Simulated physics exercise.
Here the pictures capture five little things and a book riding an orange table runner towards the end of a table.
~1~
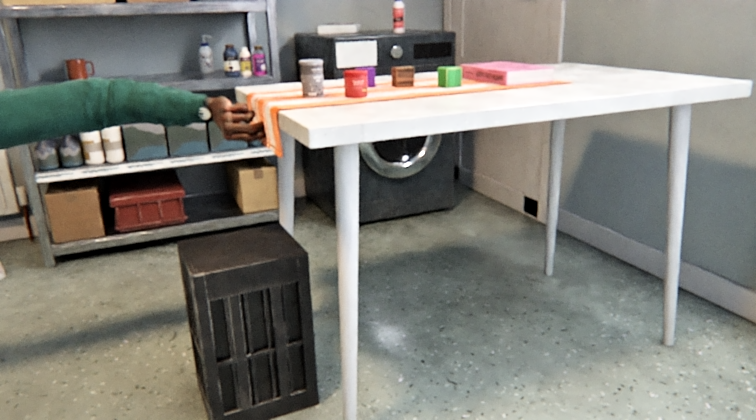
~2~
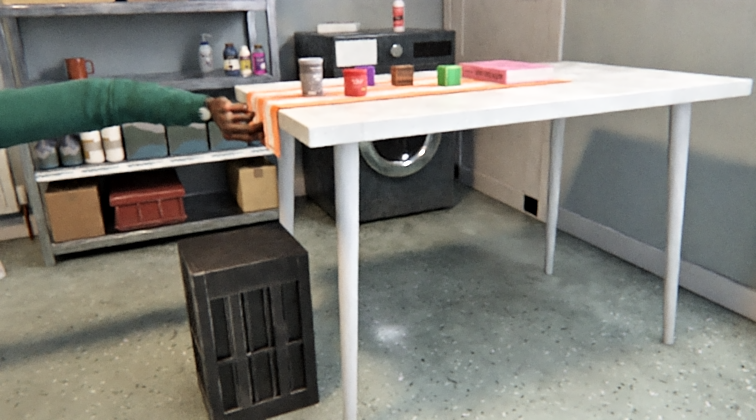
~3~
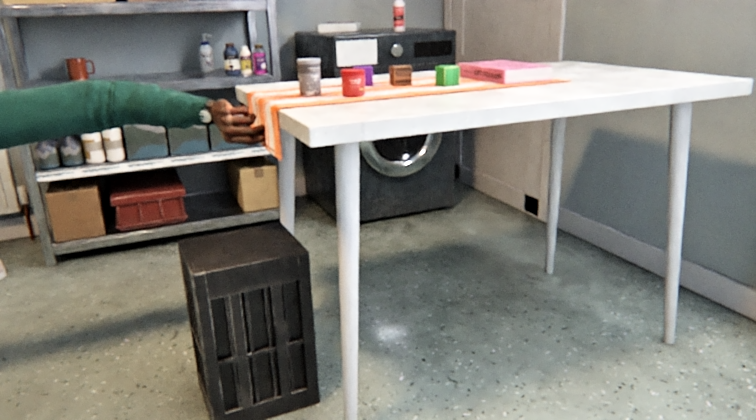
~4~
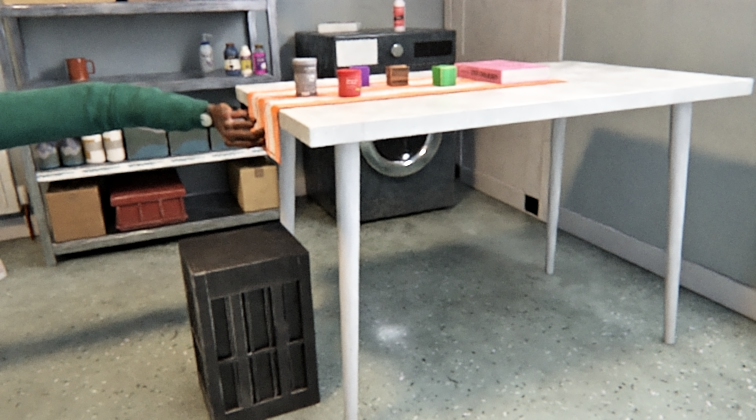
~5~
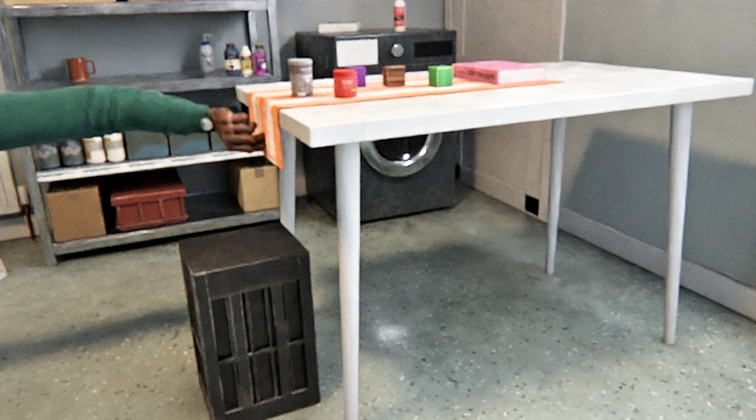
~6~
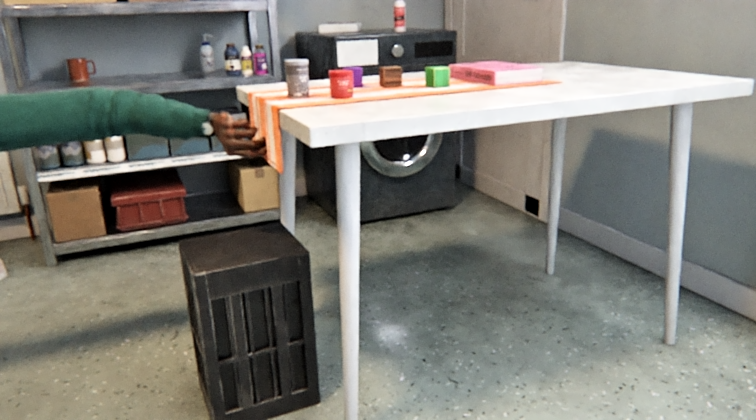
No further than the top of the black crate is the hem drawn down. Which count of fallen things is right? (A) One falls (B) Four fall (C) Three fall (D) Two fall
D.
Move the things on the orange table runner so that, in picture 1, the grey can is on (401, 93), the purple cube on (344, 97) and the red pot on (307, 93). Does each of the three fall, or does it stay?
Briefly: Grey can stays; purple cube drops; red pot drops.
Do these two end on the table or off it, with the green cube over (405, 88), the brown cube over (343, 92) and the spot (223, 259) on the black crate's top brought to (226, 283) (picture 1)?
The green cube ends up still on top and the brown cube ends up off the top.
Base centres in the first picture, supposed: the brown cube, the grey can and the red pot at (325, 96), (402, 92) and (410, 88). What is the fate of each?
My call: The brown cube takes a tumble; the grey can hangs on; the red pot hangs on.
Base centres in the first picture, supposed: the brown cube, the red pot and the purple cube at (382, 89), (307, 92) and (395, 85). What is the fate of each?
Brown cube safe, red pot lost, purple cube safe.
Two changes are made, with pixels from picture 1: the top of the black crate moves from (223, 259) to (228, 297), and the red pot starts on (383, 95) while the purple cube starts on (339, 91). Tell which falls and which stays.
The red pot is carried off; the purple cube comes down.
A little later, hem near (268, 187); all still up.
Next, hem near (270, 222); grey can gone.
Later still, hem on the crate; grey can and red pot gone.
When it is over, hem on the crate; grey can and red pot gone. It carries off two.
